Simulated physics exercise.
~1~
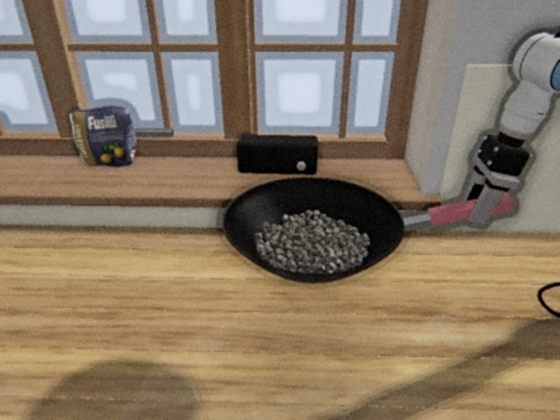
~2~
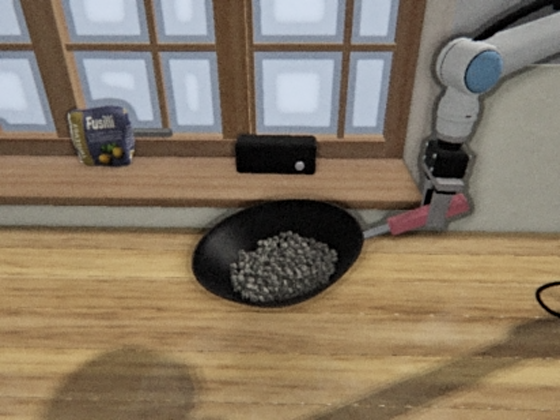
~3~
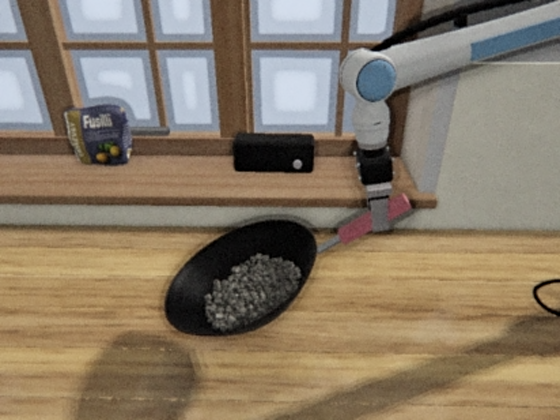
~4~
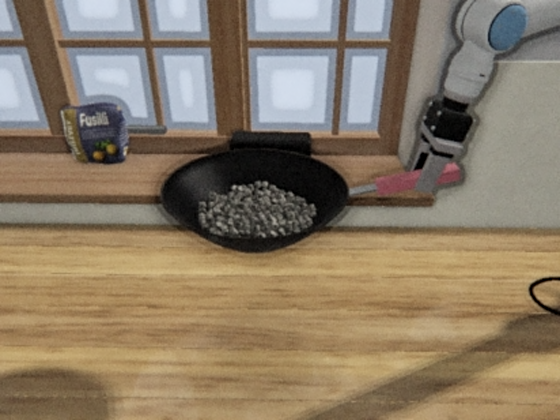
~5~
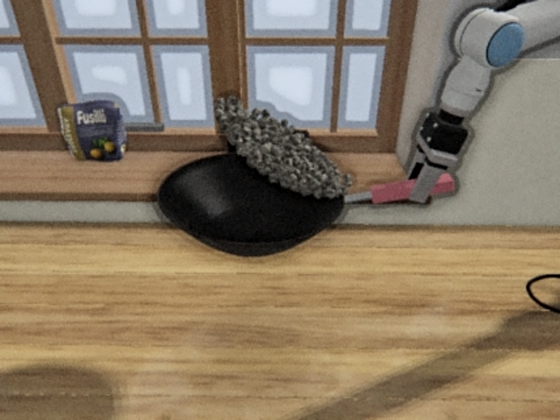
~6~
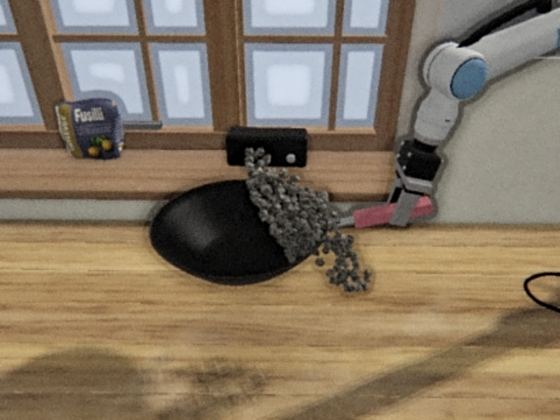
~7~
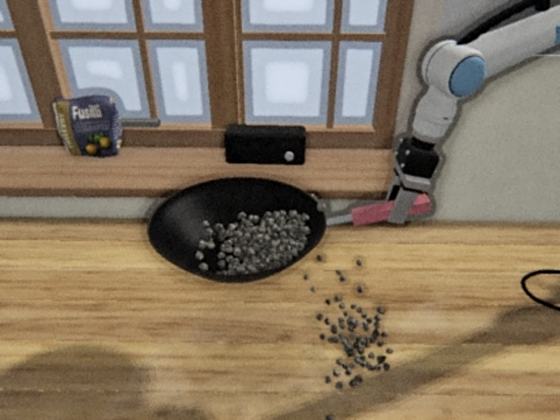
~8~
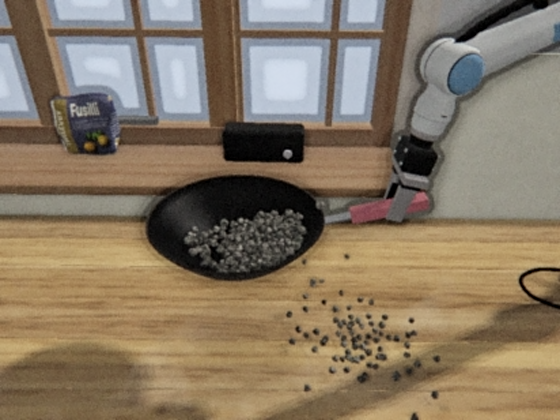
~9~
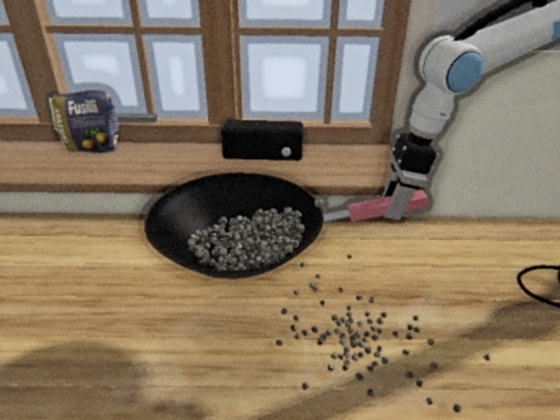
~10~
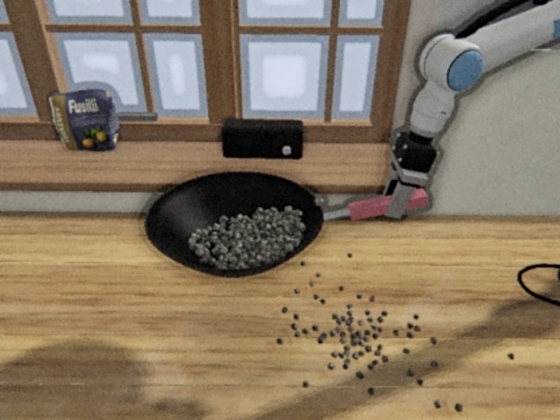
A robot arm gripping a black wok by its pink handle swung it left and down, tipping it, then jerked it up so the gray pebbles flew out; many landed back inside, but the rest spilled and lay scattered across the wooden table.
